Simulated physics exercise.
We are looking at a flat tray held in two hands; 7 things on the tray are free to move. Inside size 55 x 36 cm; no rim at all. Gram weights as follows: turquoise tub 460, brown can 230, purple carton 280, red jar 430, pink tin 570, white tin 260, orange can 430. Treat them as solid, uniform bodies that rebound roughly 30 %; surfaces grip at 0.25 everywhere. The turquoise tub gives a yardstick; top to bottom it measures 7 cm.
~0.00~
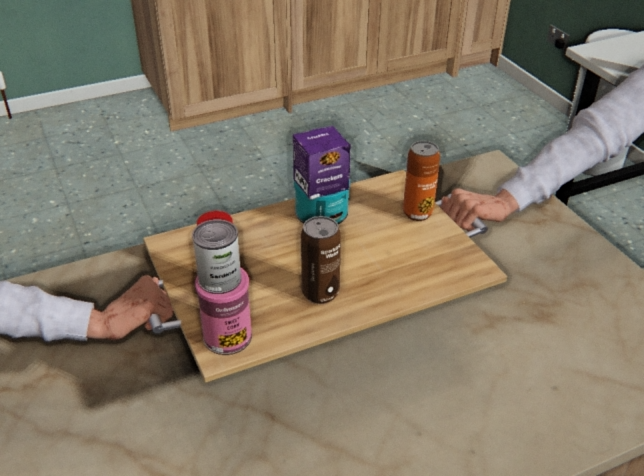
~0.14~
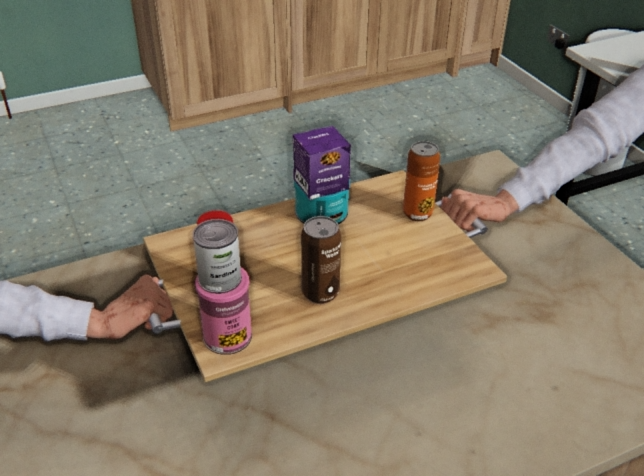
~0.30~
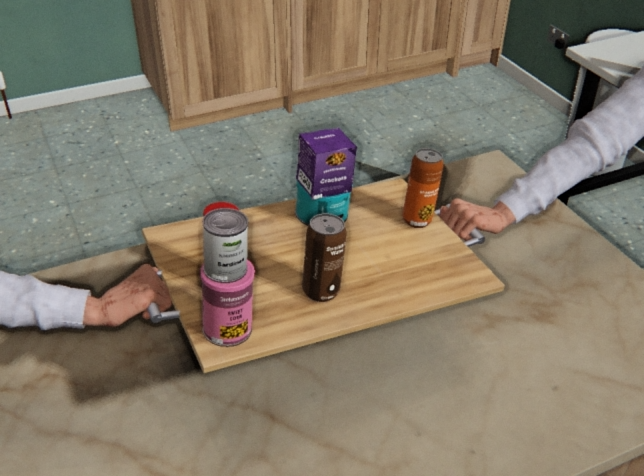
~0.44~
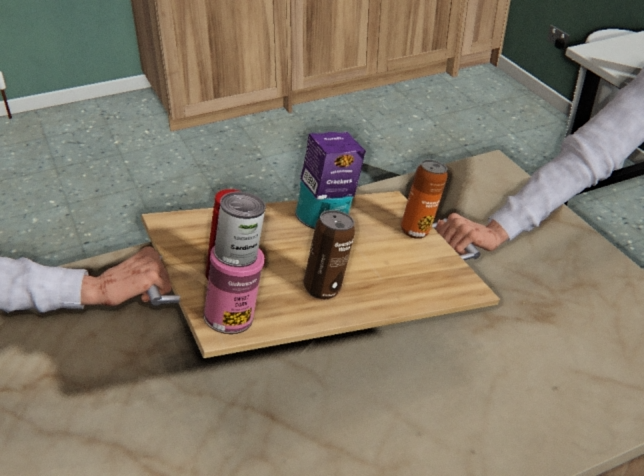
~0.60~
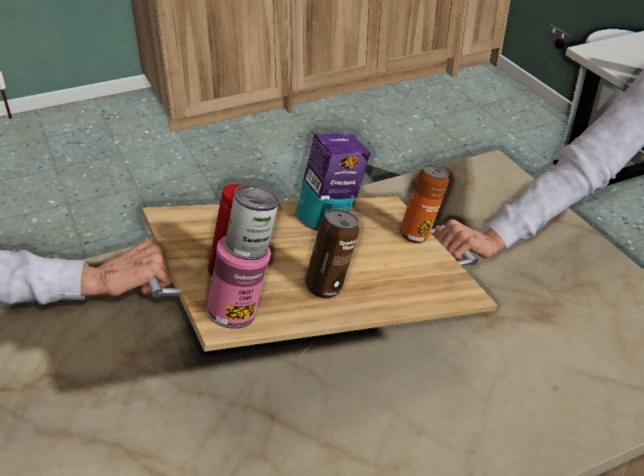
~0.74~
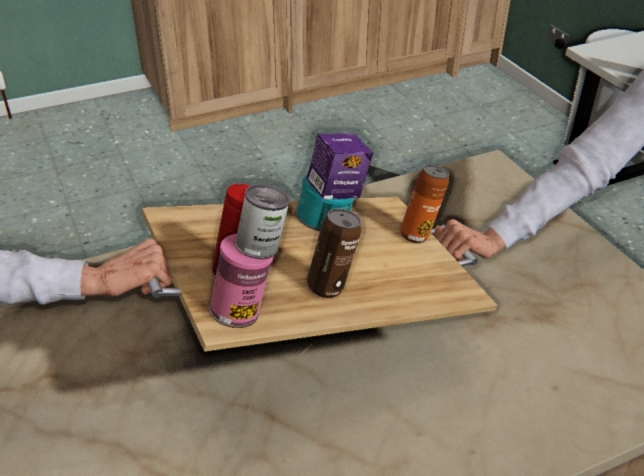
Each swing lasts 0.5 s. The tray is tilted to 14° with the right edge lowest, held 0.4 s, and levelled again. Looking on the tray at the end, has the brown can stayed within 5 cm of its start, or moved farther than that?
It changes position.
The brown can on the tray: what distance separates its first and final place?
Around 20 centimetres.
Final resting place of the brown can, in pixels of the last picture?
Around (399, 234).
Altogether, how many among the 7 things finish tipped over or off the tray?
In total, 2.
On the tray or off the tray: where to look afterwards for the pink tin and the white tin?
Well, the pink tin is still in bounds, and the white tin is out of bounds.
After 1.24 s, tilt 8°, right edge down; brown can tipped 20° from how it sat near (357, 245); white tin tipped 63° from how it sat; red jar slid 4 cm.
After 2.14 s, tray level; white tin now off the tray; brown can on its side near (401, 235); red jar slid 4 cm.
By the end (2.7 s), off the tray, white tin; tipped over on the tray, brown can; the other 5 in place, give or take 5 cm. Seen from the same camera at the end, brown can near (399, 234).
